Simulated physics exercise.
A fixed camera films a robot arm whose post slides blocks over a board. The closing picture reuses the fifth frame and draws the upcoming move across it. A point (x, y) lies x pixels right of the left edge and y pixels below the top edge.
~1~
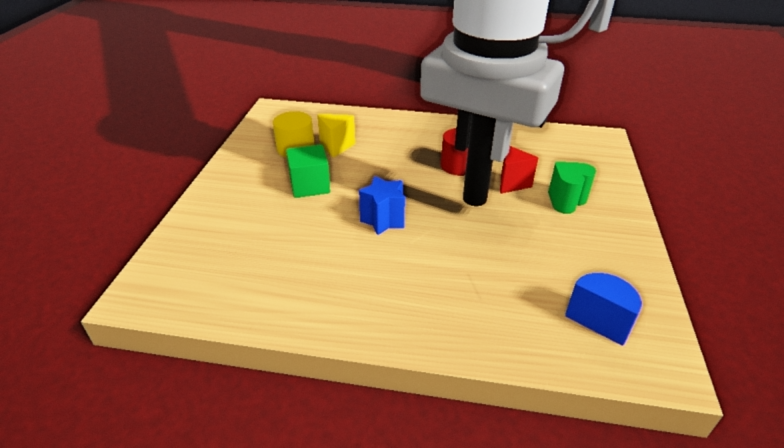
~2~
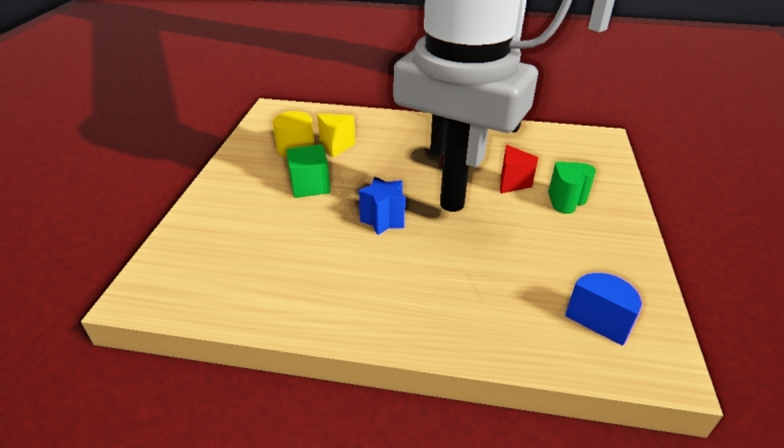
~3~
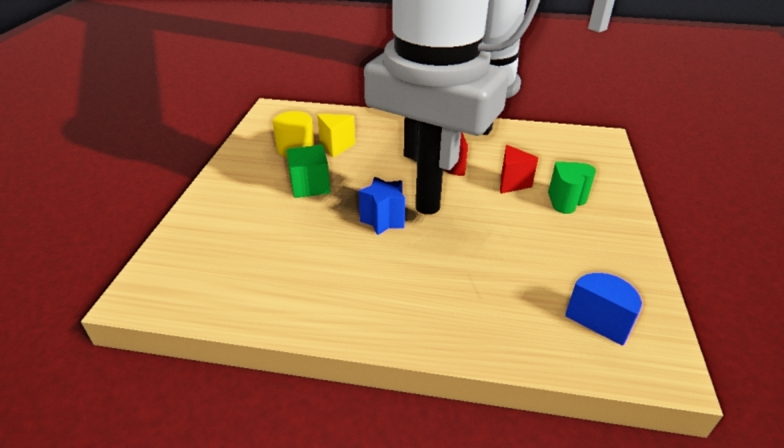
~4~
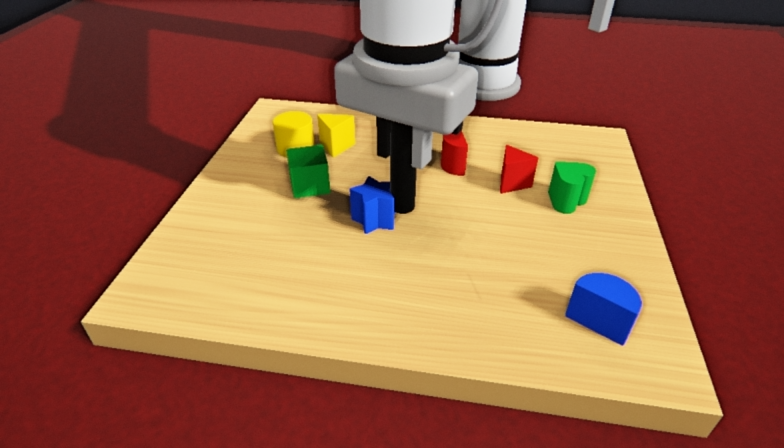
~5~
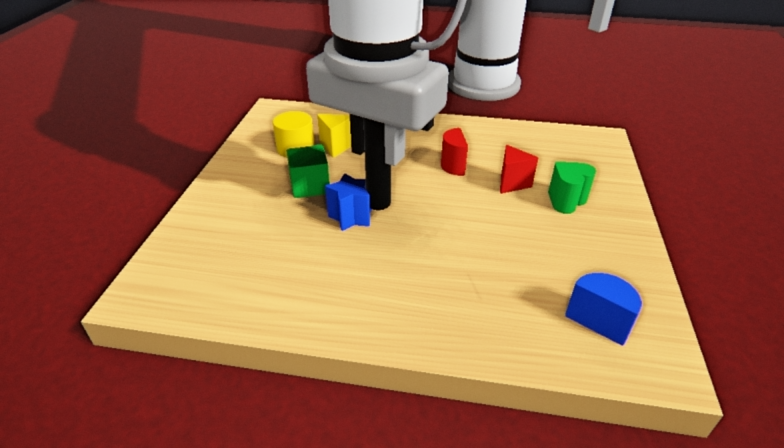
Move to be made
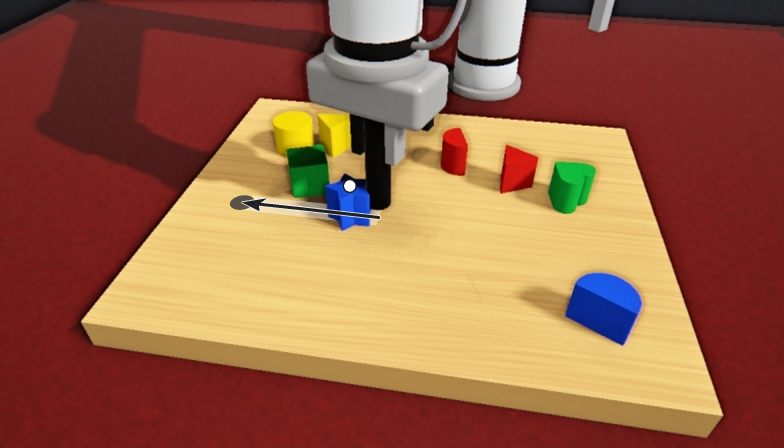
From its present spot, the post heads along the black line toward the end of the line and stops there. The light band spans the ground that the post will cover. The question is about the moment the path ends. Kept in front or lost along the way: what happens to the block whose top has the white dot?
Pushed ahead.
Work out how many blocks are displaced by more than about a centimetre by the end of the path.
It looks like one block will be pushed more than about 1 cm.
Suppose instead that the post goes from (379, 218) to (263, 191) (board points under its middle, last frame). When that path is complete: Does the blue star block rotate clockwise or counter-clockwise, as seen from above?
Overhead view: Anti-clockwise.
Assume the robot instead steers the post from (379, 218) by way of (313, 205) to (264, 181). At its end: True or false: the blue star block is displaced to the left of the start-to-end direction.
That statement is accurate.
The drawn path runs from (379, 218) directly to (242, 202); the dot is on the blue star block.
The first path, step by step. One third of the way, post (331, 198); blue star block (301, 181).
Two thirds of the way, post (283, 193); blue star block (252, 177).
At the end, post (239, 188); green four-sided block not moved; blue star block (207, 173).
